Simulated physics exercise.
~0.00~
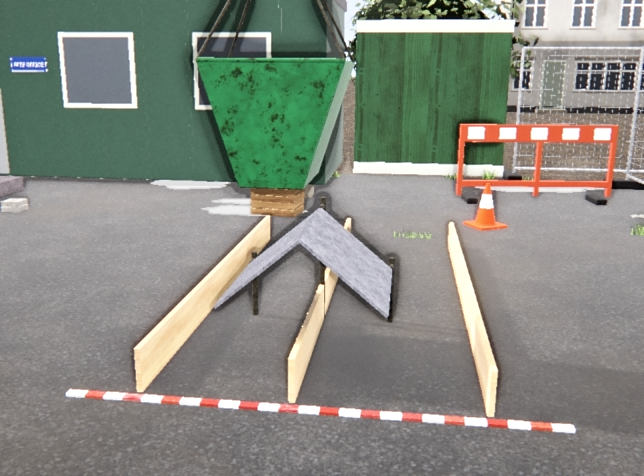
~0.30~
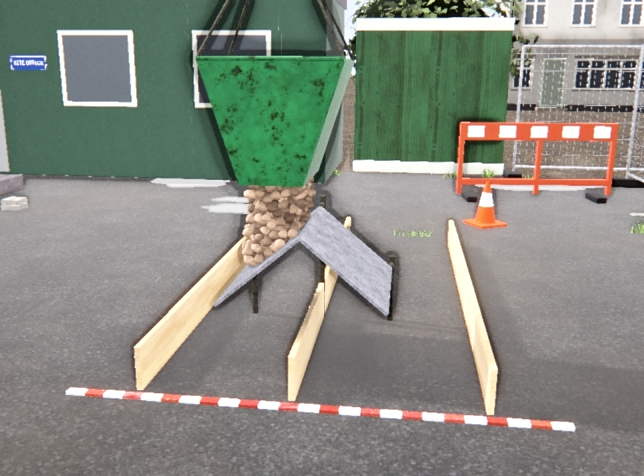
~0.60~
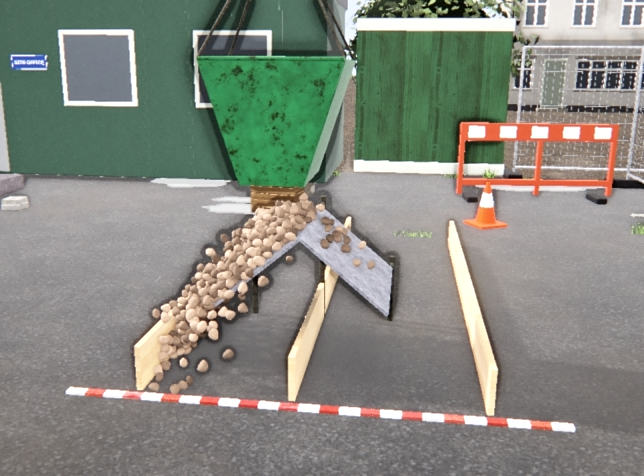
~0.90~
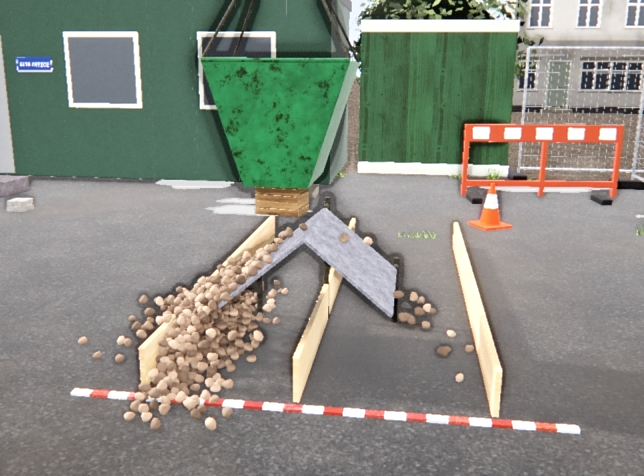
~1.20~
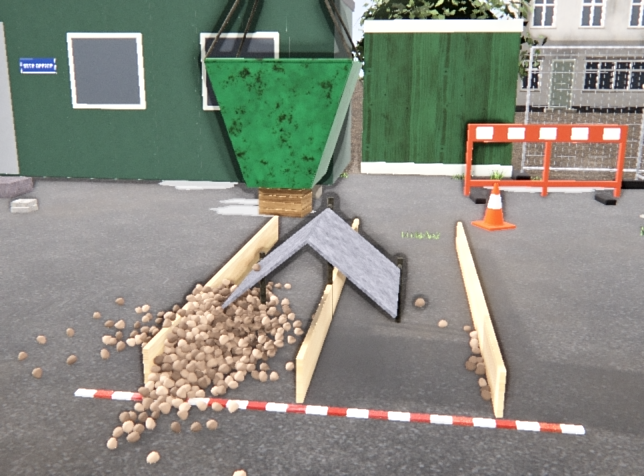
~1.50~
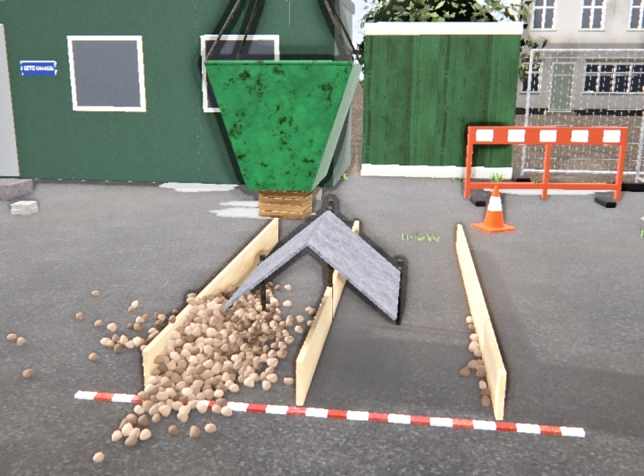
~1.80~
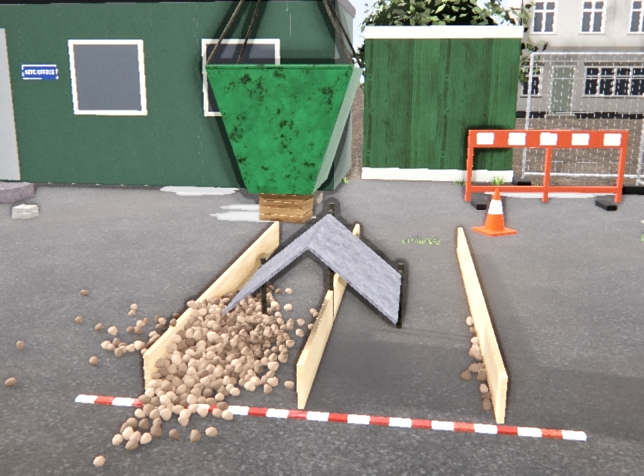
Brown stones dropping from a green skip onto a steel ridge, mostly sliding left into a spreading heap, a few going right.
